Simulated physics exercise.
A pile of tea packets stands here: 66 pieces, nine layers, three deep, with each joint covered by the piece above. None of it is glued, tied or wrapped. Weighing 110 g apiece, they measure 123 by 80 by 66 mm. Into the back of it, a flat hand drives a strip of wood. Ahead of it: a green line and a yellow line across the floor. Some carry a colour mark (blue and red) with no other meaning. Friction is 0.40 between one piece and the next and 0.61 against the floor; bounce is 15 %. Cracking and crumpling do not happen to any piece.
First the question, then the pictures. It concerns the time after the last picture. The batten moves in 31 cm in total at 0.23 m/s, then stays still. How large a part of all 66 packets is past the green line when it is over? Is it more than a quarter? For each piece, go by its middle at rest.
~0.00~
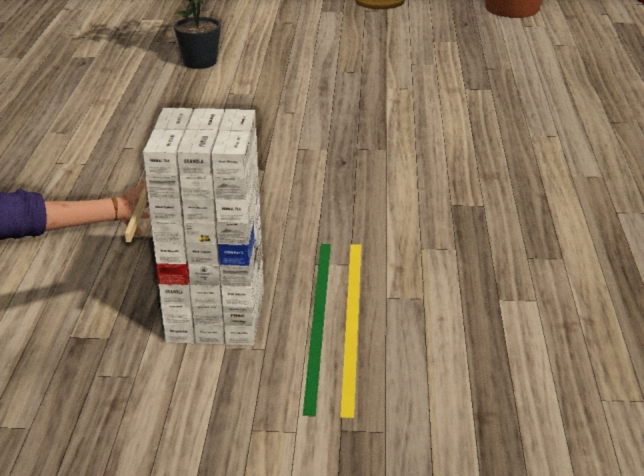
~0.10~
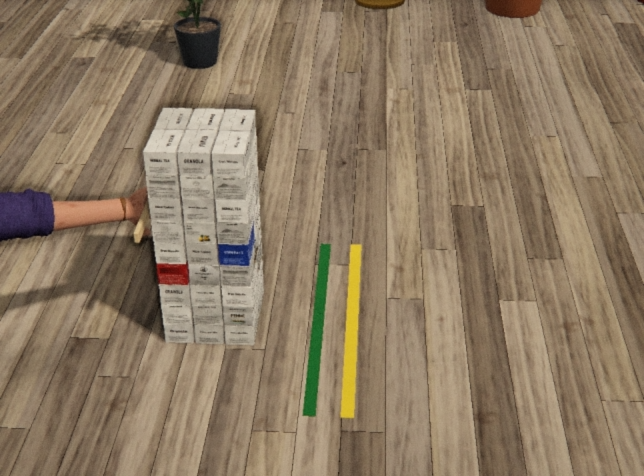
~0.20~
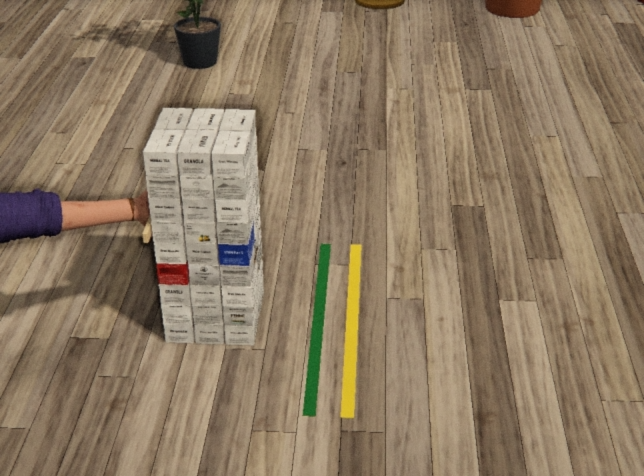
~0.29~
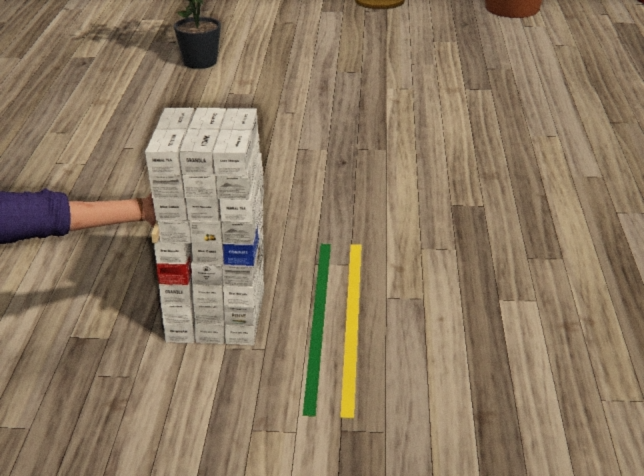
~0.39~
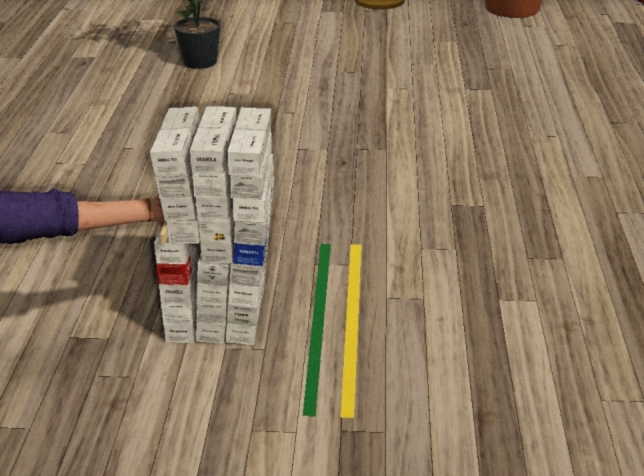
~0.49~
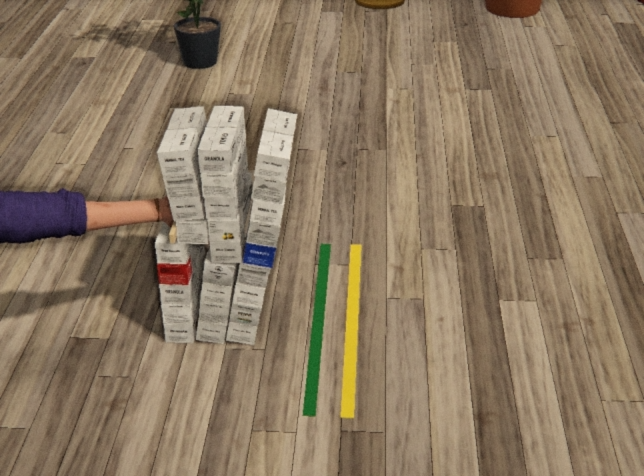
Over the quarter mark.
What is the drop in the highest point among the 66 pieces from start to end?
Roughly 22 centimetres.
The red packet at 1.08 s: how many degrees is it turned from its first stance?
Roughly 50°.
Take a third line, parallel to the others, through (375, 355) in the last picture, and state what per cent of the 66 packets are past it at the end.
Roughly 35 per cent of them.
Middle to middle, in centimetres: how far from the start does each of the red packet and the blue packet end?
So red shifts 16 cm, while blue shifts 46 cm.
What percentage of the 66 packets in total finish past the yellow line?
Fraction past the line: About 40 in a hundred.
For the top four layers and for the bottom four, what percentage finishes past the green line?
From the top 80, from the bottom 20 per cent.
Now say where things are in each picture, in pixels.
In the first frame (we follow the side turned to the camera), batten (128, 238) 51 mm from the stack; yellow line, near end, (351, 353); green line, near end, (315, 352); red packet (172, 275); blue packet (234, 256); no piece has moved.
The second frame shows batten (136, 238) 28 mm from the stack; blue packet (234, 256).
The third frame shows batten (145, 238) 6 mm from the stack; blue packet (234, 256).
The fourth frame shows batten (154, 239) 17 mm in; blue packet (238, 256) displaced 12 mm; 41 stirred so far.
The fifth frame shows batten (163, 239) 40 mm in; blue packet (249, 255) tipped 5°; steepest lean 6°, the packet at (244, 297); 54 stirred so far.
The sixth frame shows batten (172, 239) 6 cm in; yellow line, near end, (351, 353); green line, near end, (315, 352); blue packet (259, 256) tipped 11°; red packet (173, 275); steepest lean 11°, the packet at (281, 121); 54 stirred so far.
Around 0.78 s, 11 of the 66 packets past the green line; blue packet tipped 41°, 52 mm lower; red packet tipped 15°.
Around 1.08 s, 30 of the 66 packets past the green line; blue packet on its side; red packet tipped 50°, 44 mm lower.
Finally (2.8 s), 34 of the 66 packets past the green line; blue packet on its side; red packet tipped 47°, 46 mm lower. That is 52 per cent. Seen by the last camera, middles, blue packet near (382, 325), red packet near (231, 286).
